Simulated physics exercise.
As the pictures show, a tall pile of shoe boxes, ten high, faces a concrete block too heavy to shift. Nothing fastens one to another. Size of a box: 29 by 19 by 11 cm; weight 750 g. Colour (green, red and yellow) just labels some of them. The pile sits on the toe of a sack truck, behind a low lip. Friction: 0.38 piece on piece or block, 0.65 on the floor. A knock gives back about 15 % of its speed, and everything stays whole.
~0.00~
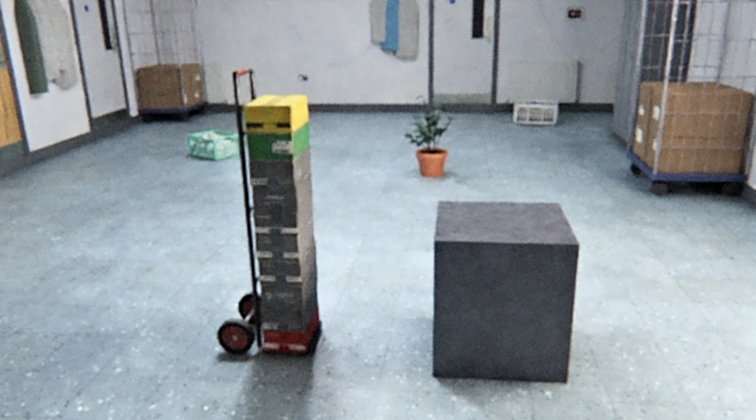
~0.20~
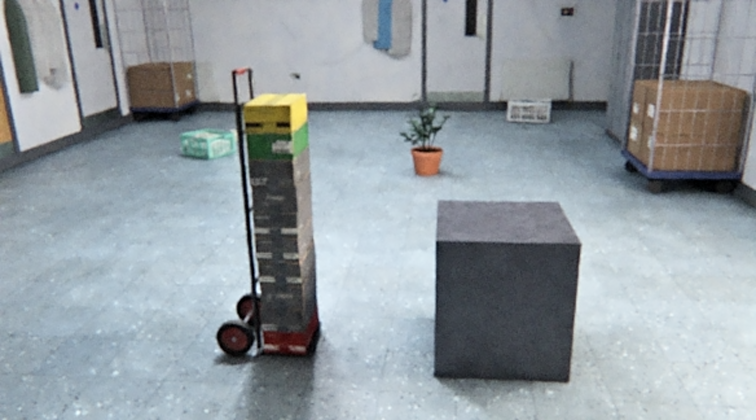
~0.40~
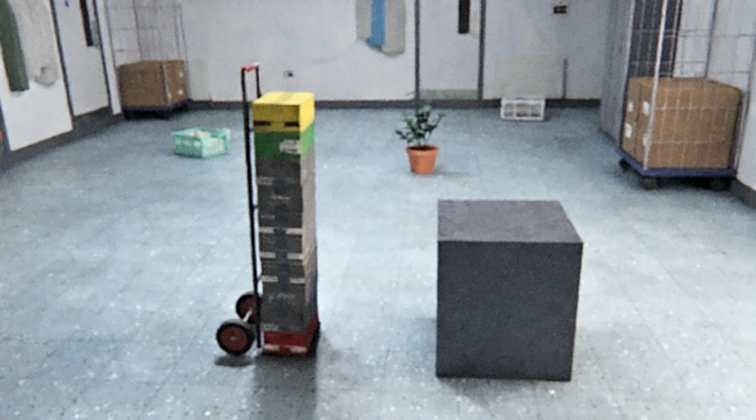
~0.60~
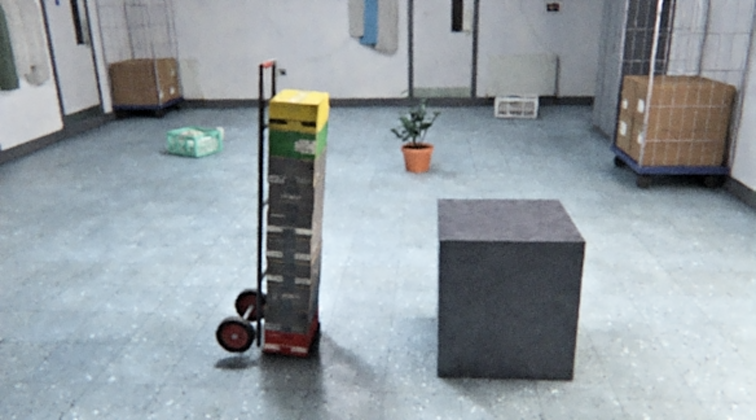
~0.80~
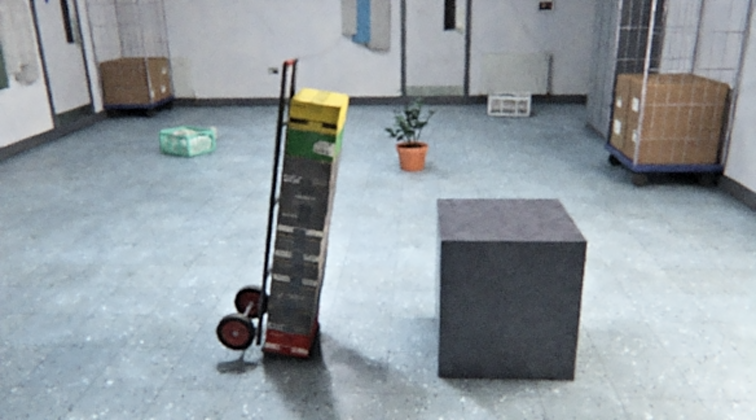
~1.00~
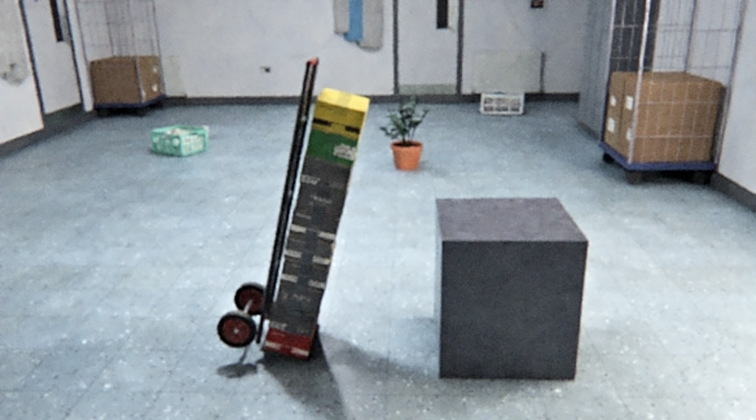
A sack truck stacked with boxes stands upright, then leans steadily to the right.
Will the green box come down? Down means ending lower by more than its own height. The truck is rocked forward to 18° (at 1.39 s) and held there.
That box falls.
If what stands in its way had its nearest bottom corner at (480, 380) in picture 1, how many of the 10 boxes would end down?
Then 7.
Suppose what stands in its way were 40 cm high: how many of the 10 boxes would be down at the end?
Then 7.
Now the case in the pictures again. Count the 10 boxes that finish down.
The count is 5.
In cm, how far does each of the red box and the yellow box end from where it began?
Red 10, yellow 220.
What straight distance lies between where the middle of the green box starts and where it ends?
About 102 cm.
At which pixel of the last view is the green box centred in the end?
Near (521, 206).
By 1.14 s, none of the 10 boxes down, 10 disturbed; green box tilted 20°; yellow box tilted 20°.
By 1.30 s, none of the 10 boxes down, 10 disturbed; green box tilted 28°, 6 cm lower; yellow box tilted 28°, 8 cm lower.
By 1.48 s, 4 of the 10 boxes down; green box tilted 46°, 20 cm lower; yellow box tilted 46°, 23 cm lower.
By 2.00 s, 5 of the 10 boxes down; green box upside down; red box tilted 47°.
When it is over (2.7 s), 5 of the 10 boxes down; green box upside down; yellow box upside down; red box tilted 47°. In pixels of the last frame, middles, green box near (521, 206), yellow box near (715, 311).
